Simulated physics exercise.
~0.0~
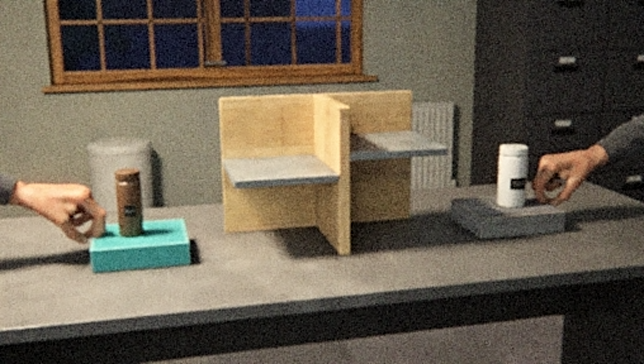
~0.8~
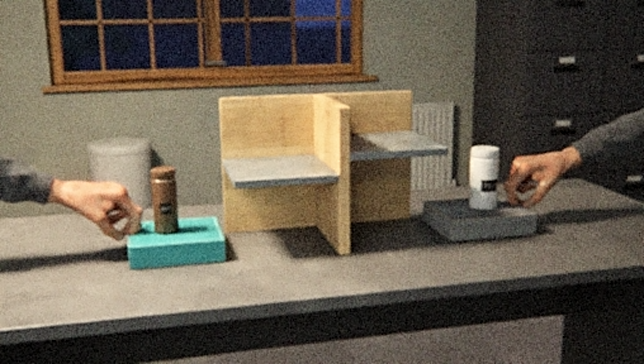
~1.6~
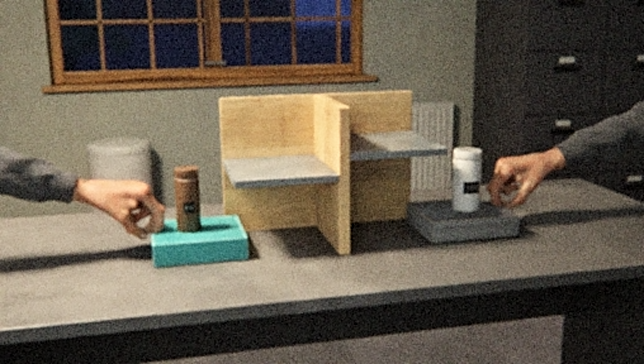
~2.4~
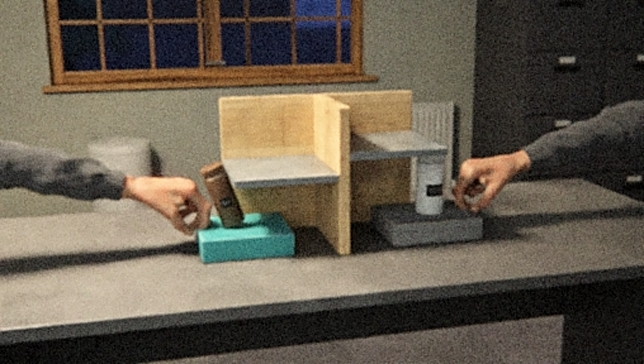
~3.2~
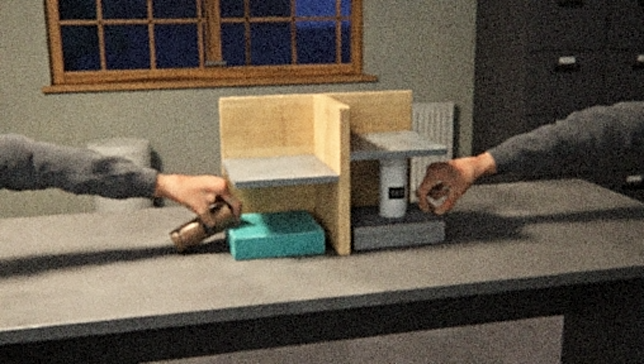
The clip opens on a grey table where a wooden divider holds two grey shelves, with a brown shaker upright on a turquoise tray at left and a white jar upright on a grey board at right. A hand on each side pushes its base steadily inward, and both containers ride along standing. As the turquoise tray nears the left opening, the shaker meets the shelf and tilts back towards the hand. The white jar keeps gliding left, still upright. Finally, the shaker lies tipped over beside the tray, while the jar stands untouched beneath the right shelf.
